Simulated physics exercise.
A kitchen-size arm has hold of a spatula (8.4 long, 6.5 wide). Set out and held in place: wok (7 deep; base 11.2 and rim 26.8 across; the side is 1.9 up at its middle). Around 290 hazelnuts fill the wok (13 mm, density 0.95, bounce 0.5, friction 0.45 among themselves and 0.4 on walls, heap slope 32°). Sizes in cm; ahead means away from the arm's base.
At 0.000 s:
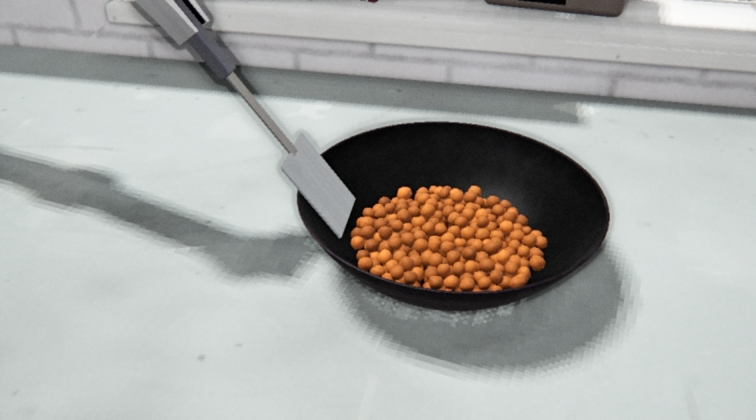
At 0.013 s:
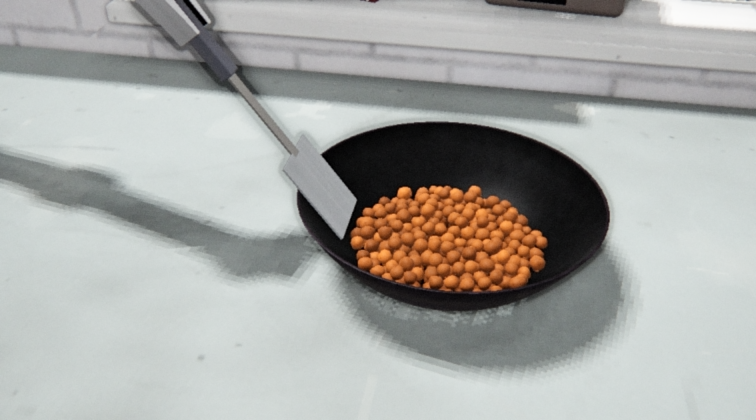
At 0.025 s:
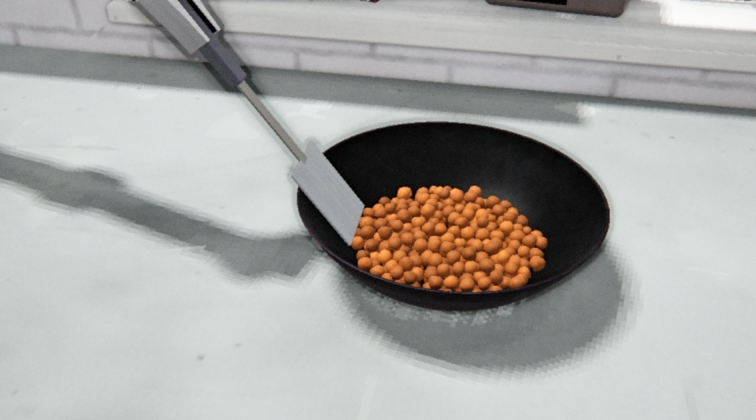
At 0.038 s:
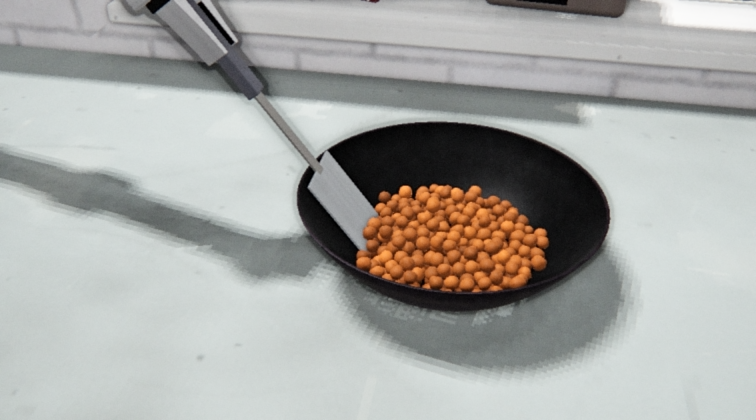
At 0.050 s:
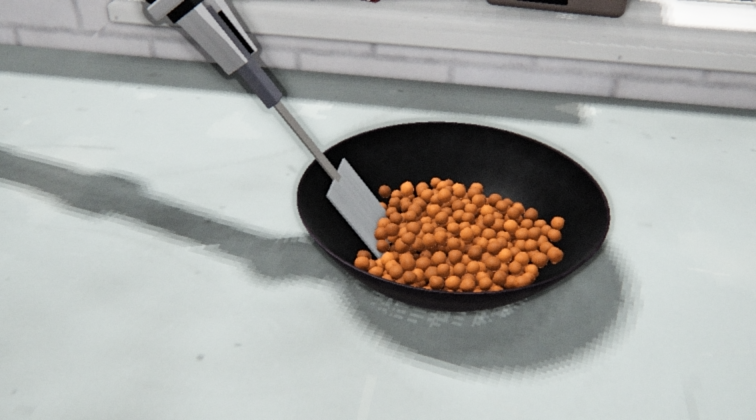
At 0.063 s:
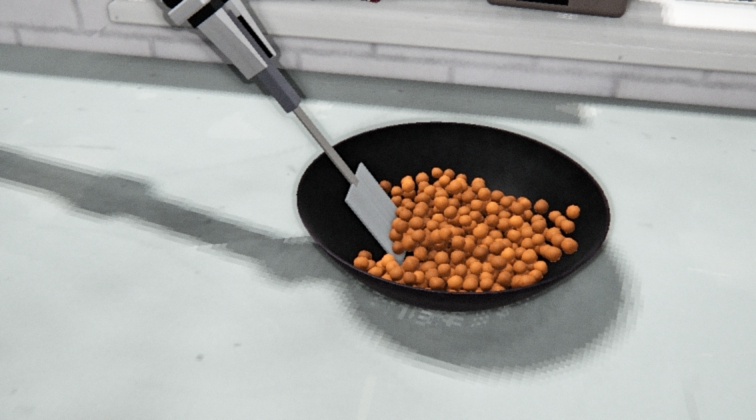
Spatula held by a robotic arm sliding rightward into a black wok, pushing a heap of round orange-brown nuts toward the right.
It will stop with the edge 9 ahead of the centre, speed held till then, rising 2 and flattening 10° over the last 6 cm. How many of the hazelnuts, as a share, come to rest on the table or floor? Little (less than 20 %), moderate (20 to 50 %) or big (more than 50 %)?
Answer: Moderate; 20 to 50 % of the hazelnuts finish on the table or floor.
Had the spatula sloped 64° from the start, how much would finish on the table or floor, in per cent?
It would be near 40 per cent.
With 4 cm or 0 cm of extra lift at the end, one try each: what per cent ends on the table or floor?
Some 30 and 30 per cent.
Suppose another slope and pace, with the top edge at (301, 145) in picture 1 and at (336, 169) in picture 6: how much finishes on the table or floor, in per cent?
About 20 per cent.
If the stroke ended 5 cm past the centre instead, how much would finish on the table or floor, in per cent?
In that case some 10 per cent.
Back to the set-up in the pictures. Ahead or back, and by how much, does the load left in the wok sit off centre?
Roughly 2.0 cm ahead.
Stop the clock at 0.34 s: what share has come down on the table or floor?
Some 10 per cent.
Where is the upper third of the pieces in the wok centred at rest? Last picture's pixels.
Around (491, 245).
After 0.09 s, sloping 53°, highest piece 8 above the table; 292 in the wok.
After 0.12 s, sloping 51°, highest piece 10 above the table; 290 in the wok, 2 on the blade or in flight.
After 0.34 s, sloping 43°, highest piece 22 above the table; 177 in the wok, 23 on the table or floor, 92 on the blade or in flight.
After 1.39 s, sloping 43°, highest piece 4 above the table; 176 in the wok, 116 on the table or floor.
At rest, 176 in the wok, 116 on the table or floor. That is 40 % on the table or floor.
